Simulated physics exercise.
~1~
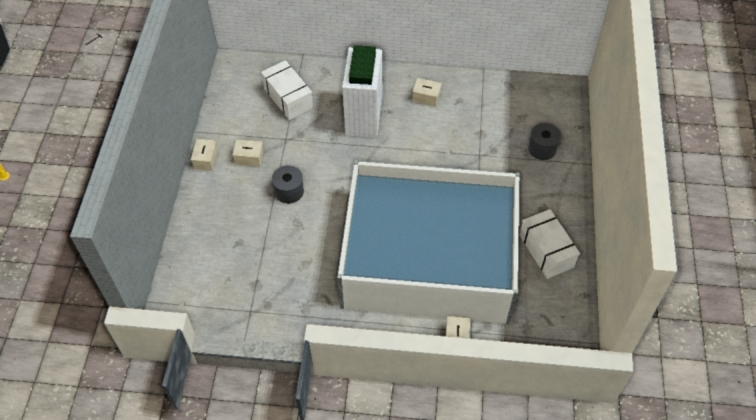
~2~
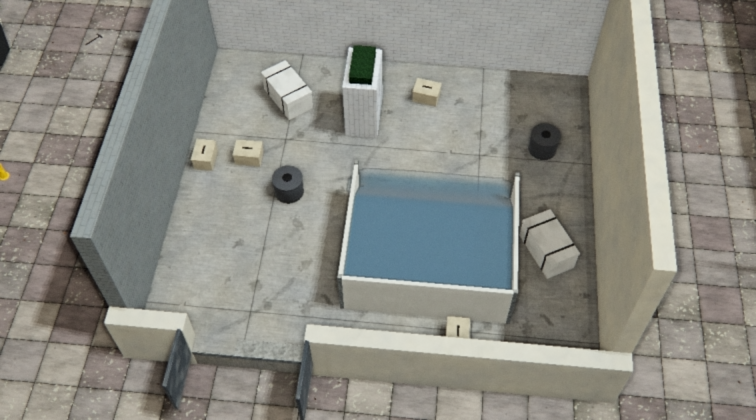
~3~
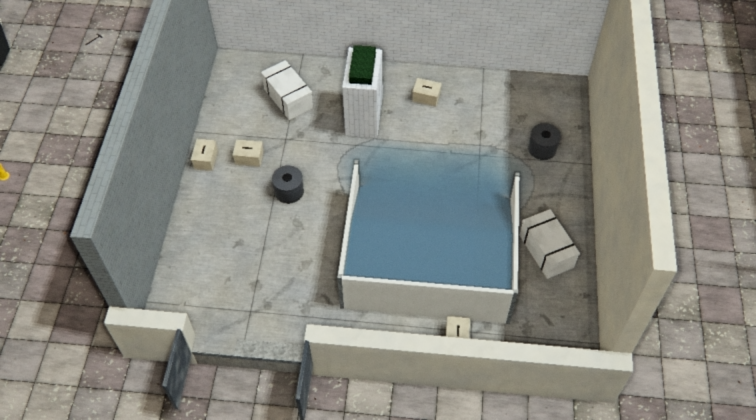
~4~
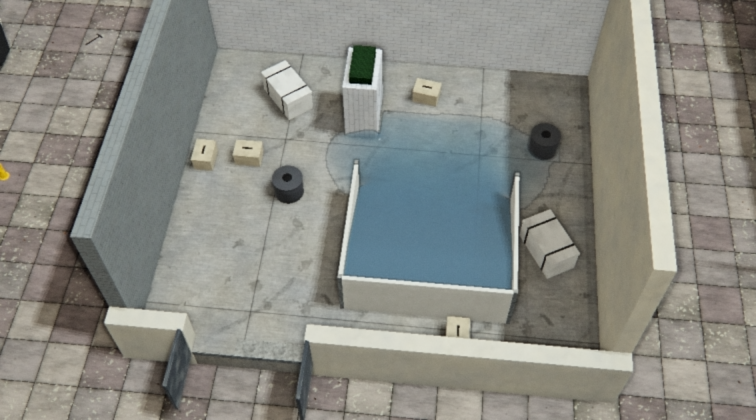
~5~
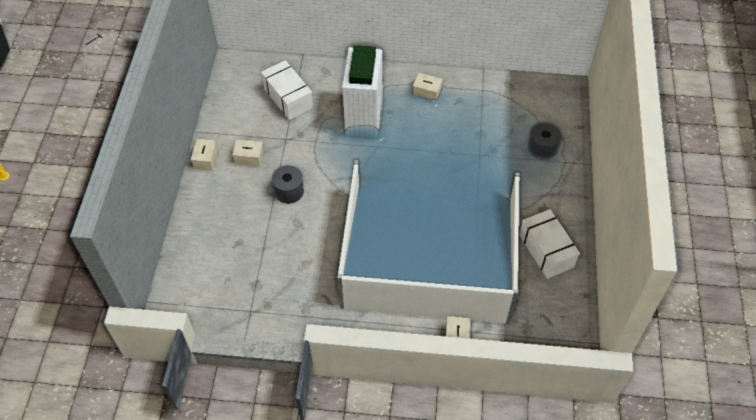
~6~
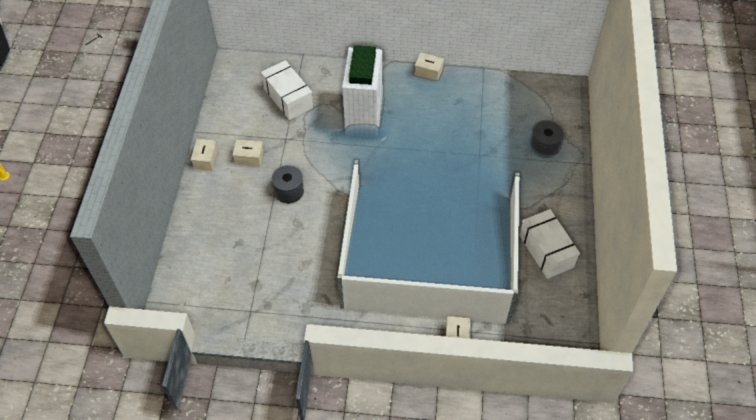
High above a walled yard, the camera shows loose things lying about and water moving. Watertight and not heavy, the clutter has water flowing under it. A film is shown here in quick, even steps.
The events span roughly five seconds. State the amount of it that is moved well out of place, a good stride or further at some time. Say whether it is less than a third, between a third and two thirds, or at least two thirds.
Counting the far movers, it's high - two thirds or more.
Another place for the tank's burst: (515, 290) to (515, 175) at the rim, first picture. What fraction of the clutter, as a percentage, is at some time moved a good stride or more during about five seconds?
Estimate: Roughly 80 per cent.
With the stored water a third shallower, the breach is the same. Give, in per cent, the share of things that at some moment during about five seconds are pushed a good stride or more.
Around 80 in a hundred.
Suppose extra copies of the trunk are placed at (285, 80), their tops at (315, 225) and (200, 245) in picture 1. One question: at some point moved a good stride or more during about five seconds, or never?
The first came up short, and the other did it.
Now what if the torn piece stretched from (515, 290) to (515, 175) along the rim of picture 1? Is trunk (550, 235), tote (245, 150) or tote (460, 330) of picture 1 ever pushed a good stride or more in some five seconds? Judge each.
Result per item - displaced that far / short of that distance / displaced that far.
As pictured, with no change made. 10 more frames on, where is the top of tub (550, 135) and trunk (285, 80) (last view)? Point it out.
I'd guess close to (574, 71) and close to (258, 59).
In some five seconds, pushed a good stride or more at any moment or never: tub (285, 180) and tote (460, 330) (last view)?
Displacement check, in sequence - not enough, reached it.
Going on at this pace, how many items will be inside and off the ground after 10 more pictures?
By my count, 3.
A moment on, 1 of 8 are well off their spots; 1 afloat.
Next, 3 of 8 are well off their spots; 3 afloat.
Later, 6 of 8 are well off their spots; 4 afloat.
In the end, 7 of 8 are well off their spots, and 7 have been at some point; 7 afloat.
